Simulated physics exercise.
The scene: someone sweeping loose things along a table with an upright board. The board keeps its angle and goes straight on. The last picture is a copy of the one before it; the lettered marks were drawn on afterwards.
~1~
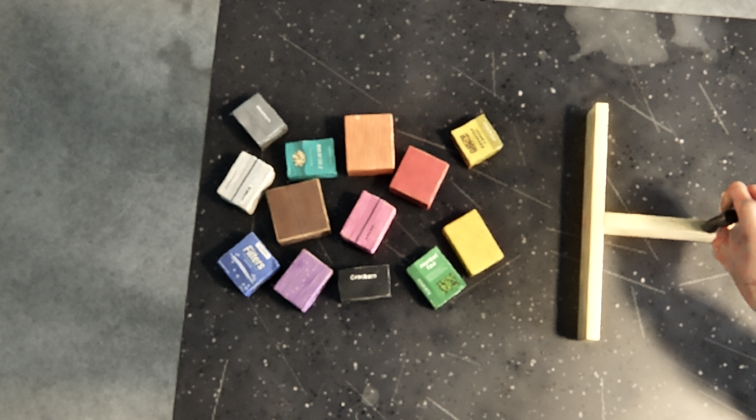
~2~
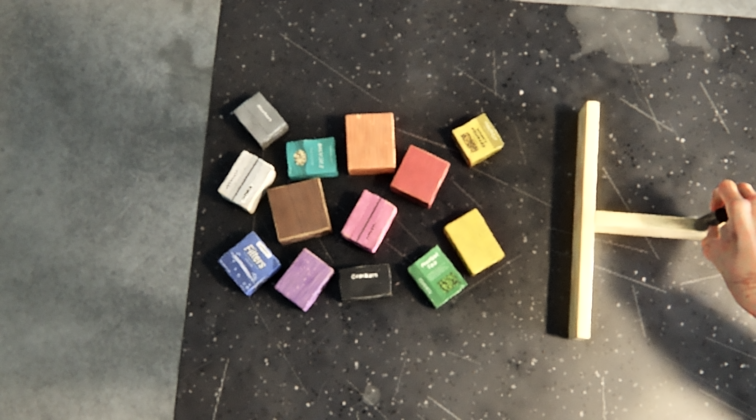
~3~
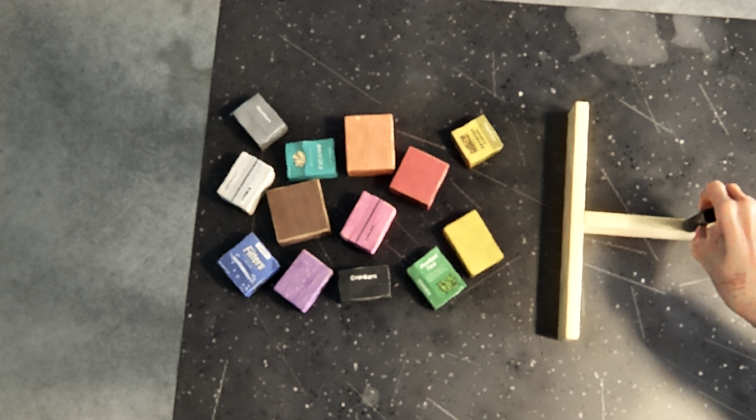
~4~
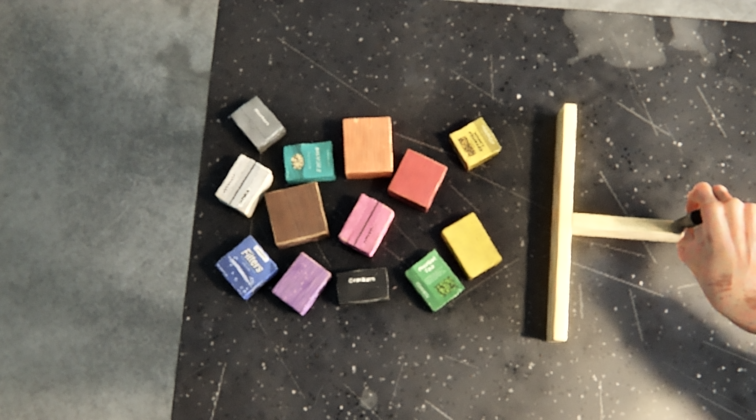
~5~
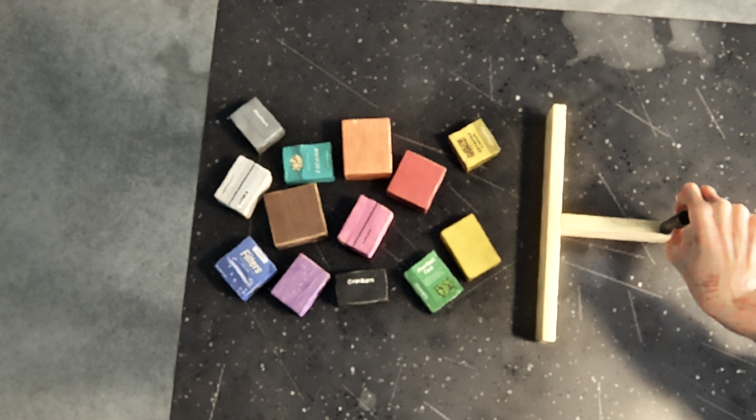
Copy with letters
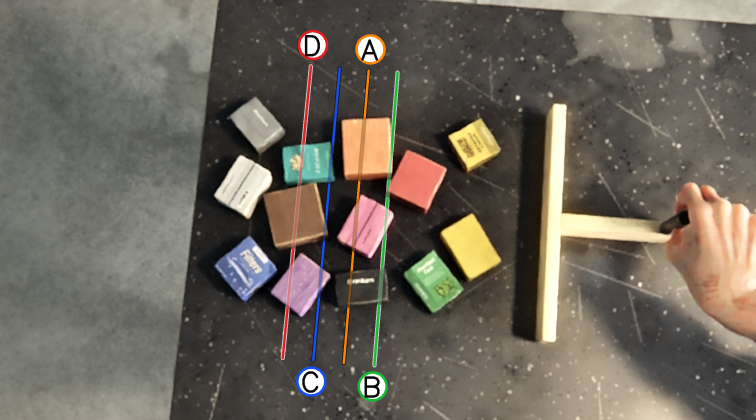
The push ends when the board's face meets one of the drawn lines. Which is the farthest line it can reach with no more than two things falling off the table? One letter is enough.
No farther than C.
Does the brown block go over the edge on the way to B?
By then, no.
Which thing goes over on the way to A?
The blue box.
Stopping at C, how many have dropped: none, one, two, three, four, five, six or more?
Two.
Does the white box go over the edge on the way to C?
Yes.
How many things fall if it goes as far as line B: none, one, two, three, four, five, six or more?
The count is none.
On the marked copy, A at (357, 213); B at (386, 215); C at (327, 210); D at (297, 208).
With C. Early on, board (473, 214); yellow box (445, 139); green packet (421, 288).
Further on, board (392, 207); blue box (209, 267); white box (235, 189).
At the end, board (331, 203); white box over the edge; blue box over the edge; two fallen.
As for the rest, A is within the limit but short; B is within the limit but short; D drops four.
